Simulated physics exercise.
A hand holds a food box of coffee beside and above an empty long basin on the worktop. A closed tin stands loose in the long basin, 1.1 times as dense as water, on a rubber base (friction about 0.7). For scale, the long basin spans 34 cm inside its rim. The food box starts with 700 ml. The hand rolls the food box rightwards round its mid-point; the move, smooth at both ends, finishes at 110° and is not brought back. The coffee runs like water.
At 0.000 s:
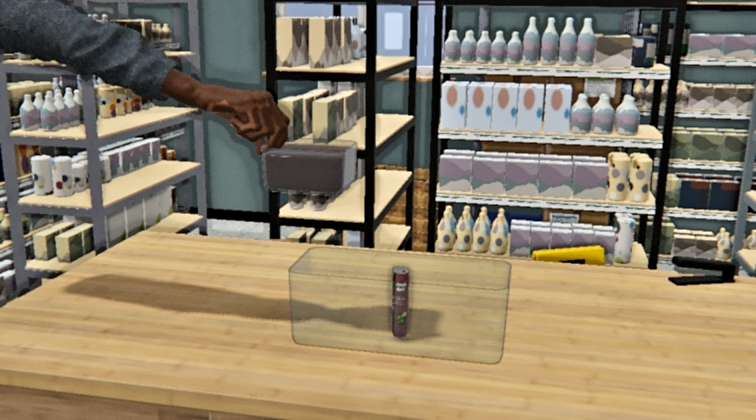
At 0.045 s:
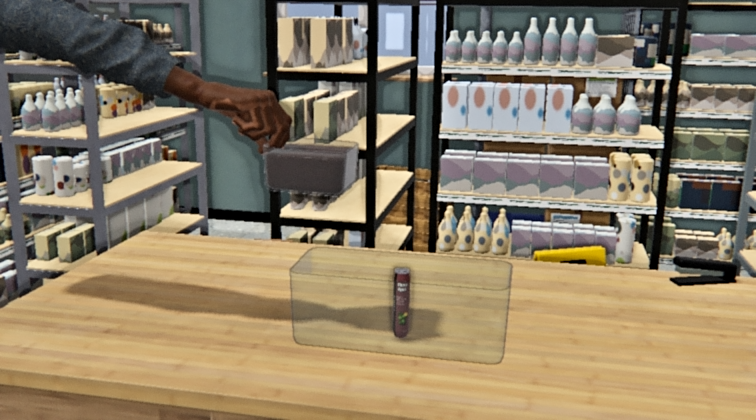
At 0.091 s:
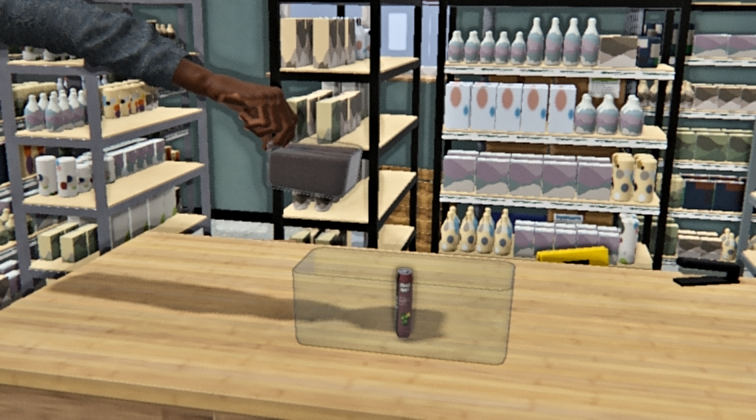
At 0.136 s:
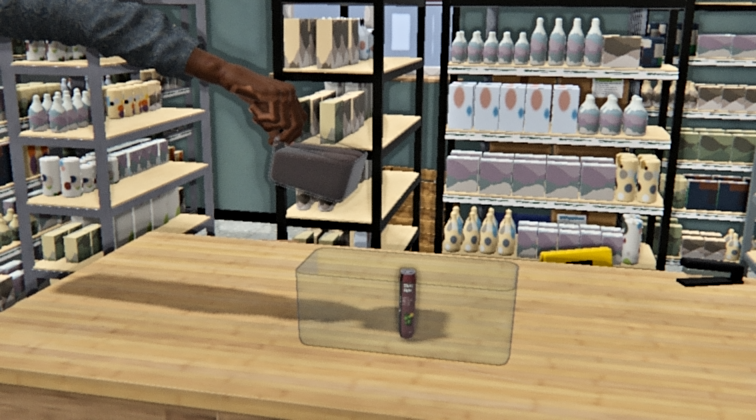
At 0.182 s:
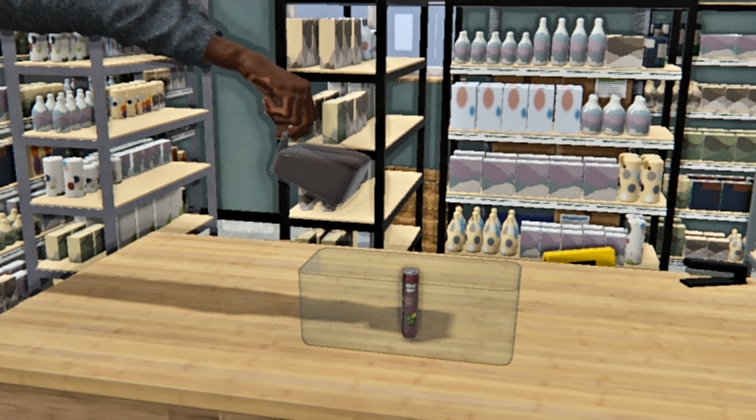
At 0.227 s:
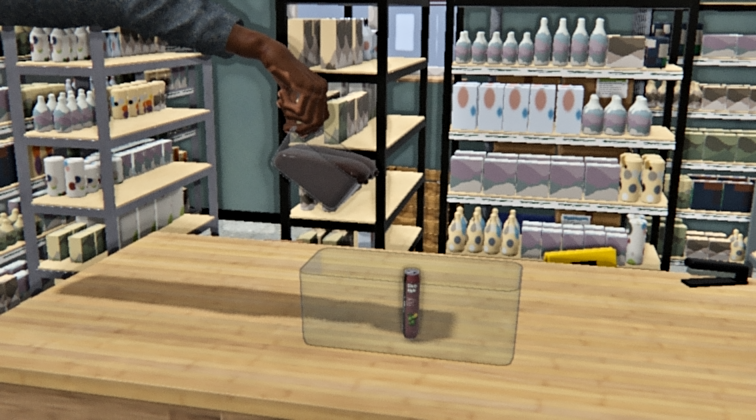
A hand tilting a dark box steadily rightwards above a wooden worktop, beside a clear basin with a small closed tin standing inside.
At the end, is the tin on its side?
It falls.
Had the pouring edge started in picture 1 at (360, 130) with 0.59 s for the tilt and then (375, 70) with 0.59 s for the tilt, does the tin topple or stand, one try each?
First it stays up; then it remains upright.
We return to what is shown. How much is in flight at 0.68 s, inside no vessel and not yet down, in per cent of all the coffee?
Some 4 per cent.
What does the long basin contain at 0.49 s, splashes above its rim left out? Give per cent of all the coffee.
About 34 per cent.
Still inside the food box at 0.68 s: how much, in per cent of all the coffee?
Near 2 in a hundred.
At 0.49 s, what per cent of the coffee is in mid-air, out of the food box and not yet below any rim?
Near 50 in a hundred.
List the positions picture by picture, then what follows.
The first picture shows tilt 0°; pouring edge (351, 148); surface from (274, 149) to (350, 153); the long basin's rim runs from (299, 260) to (510, 277); the tin's top is at (401, 273).
The second picture shows tilt 2°; pouring edge (352, 149); surface from (276, 149) to (352, 153).
The third picture shows tilt 6°; pouring edge (356, 153); surface from (279, 148) to (356, 155).
The fourth picture shows tilt 14°; pouring edge (361, 159); surface from (284, 148) to (361, 157).
The fifth picture shows tilt 24°; pouring edge (365, 167); surface from (287, 148) to (367, 161); 2 per cent is over the edge.
The sixth picture shows tilt 36°; pouring edge (365, 176); surface from (287, 149) to (360, 166); 7 per cent is over the edge.
Then, 0.49 s in, the tilt is 102° and 15 per cent is still to pour; the tin stands where it began.
Then, 0.68 s in, the tilt is 110° and 2 per cent is still to pour; the tin leans 27°.
Then, 0.87 s in, the tilt is 110° and 0 per cent is still to pour; the tin lies on its side.
Then, 1.09 s in, the tilt is 110° and 0 per cent is still to pour; the tin lies on its side.
Finally, the tin lies on its side.
